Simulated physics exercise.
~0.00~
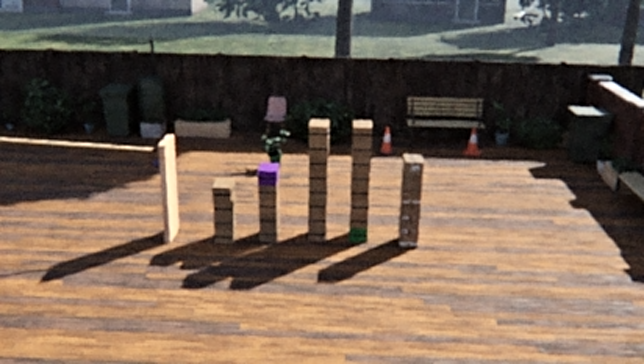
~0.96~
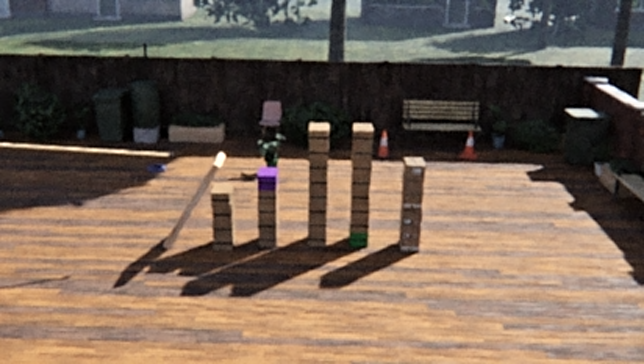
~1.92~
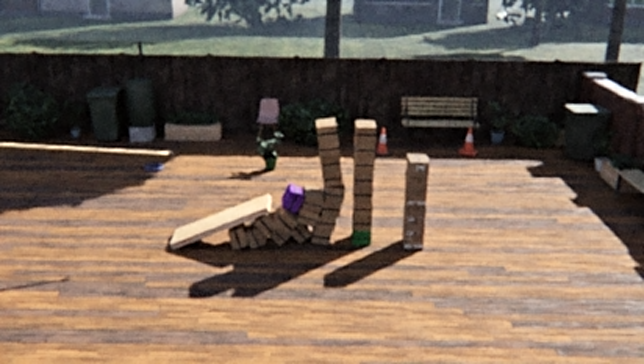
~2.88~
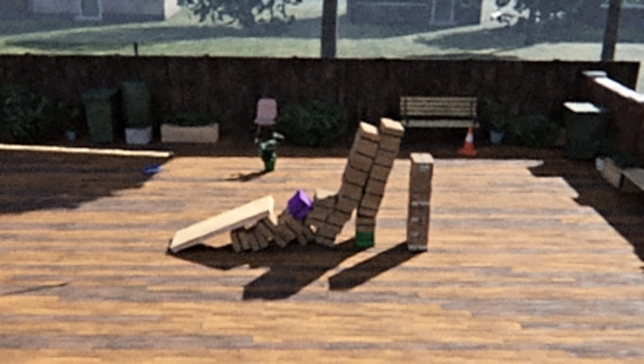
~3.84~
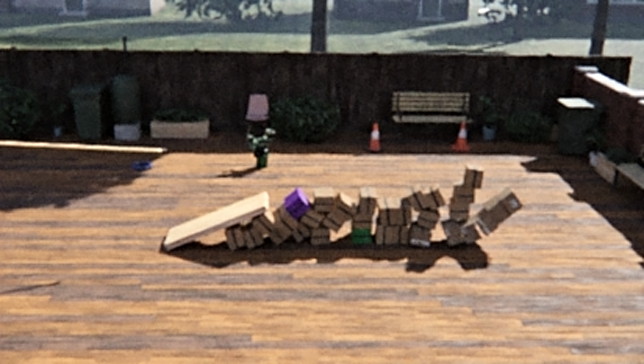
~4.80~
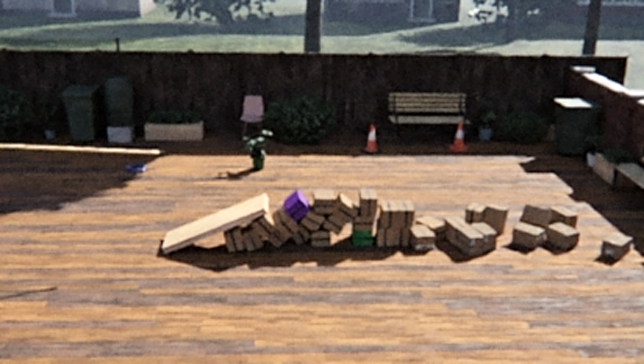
A tipping board topples five carton stacks rightward, leaving boxes strewn across the deck.
